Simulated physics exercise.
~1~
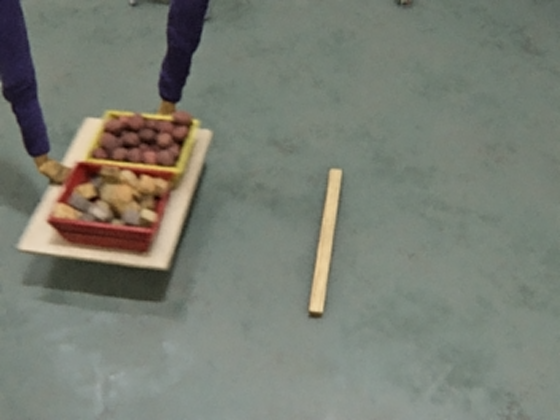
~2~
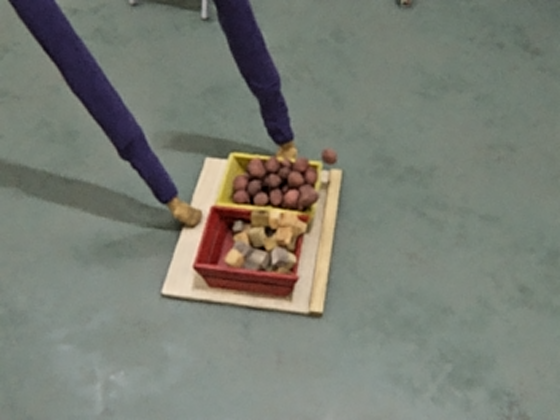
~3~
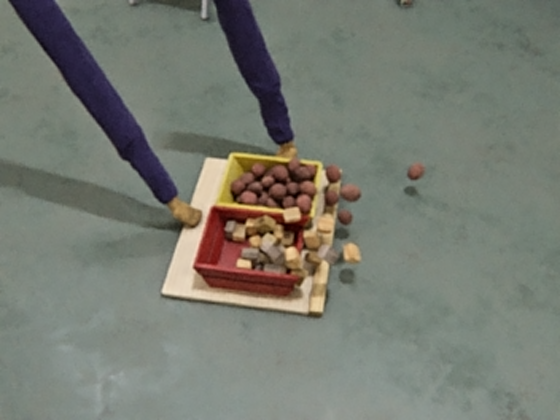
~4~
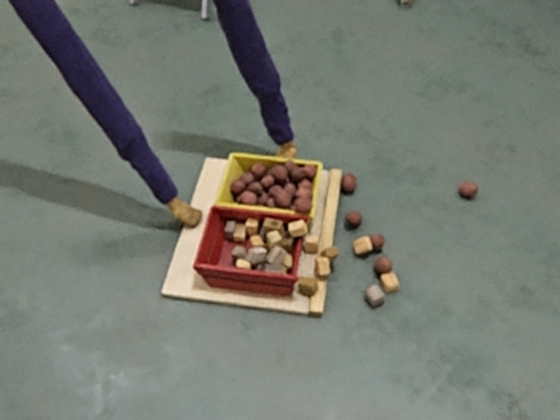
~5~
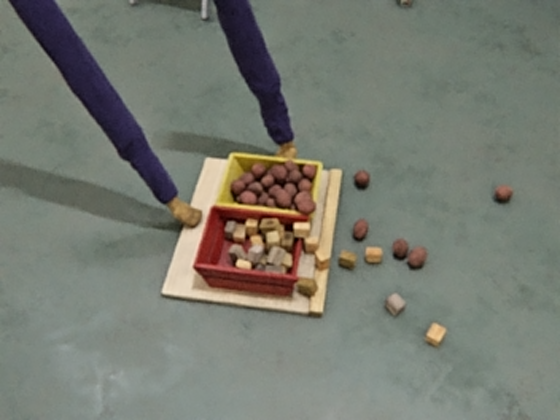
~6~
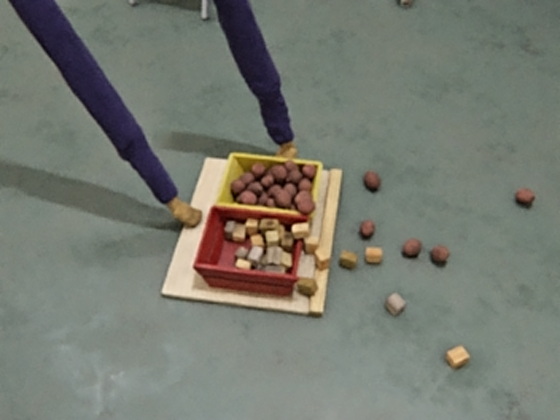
Board carrying red and yellow containers swinging down against a wooden batten, some potatoes and blocks spilling rightward, most staying inside.
